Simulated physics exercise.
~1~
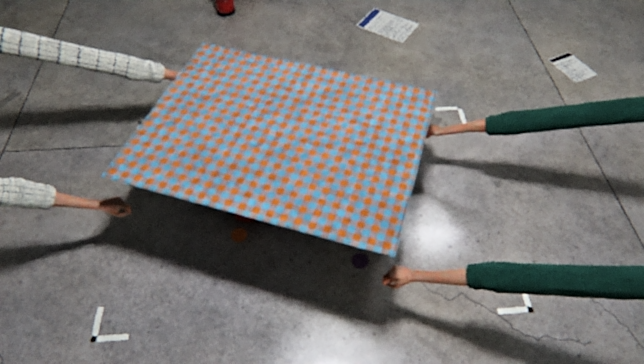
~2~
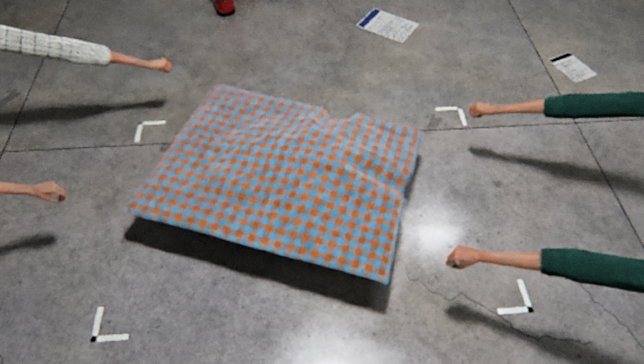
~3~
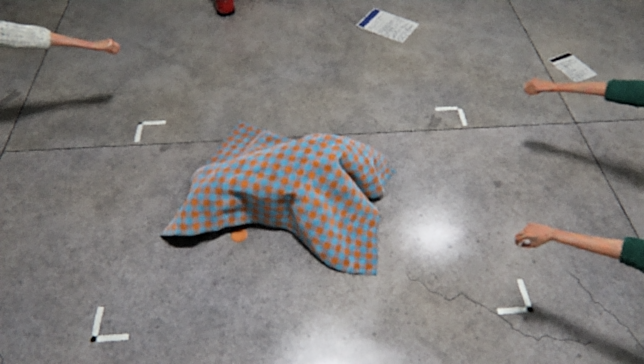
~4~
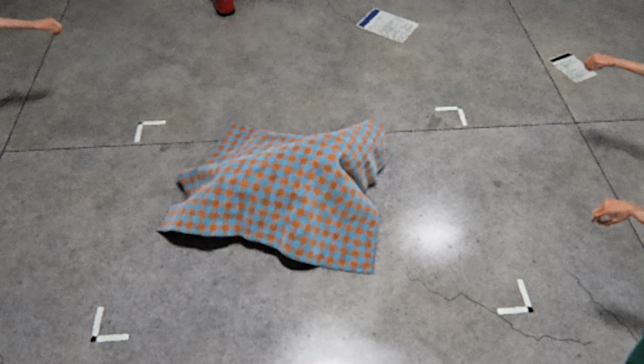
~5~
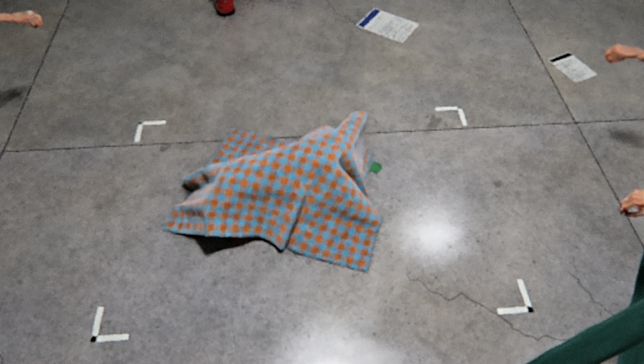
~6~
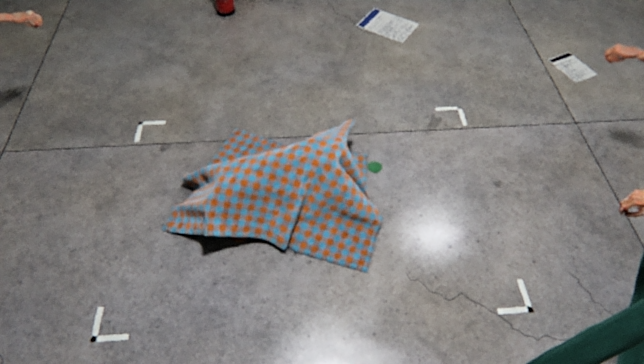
We see four outstretched hands release an orange-and-blue checked blanket above a gray concrete floor; it drops and crumples into a lumpy heap, covering an orange disc glimpsed beneath it, as the arms draw back and a small green plate ends exposed beside its right edge.
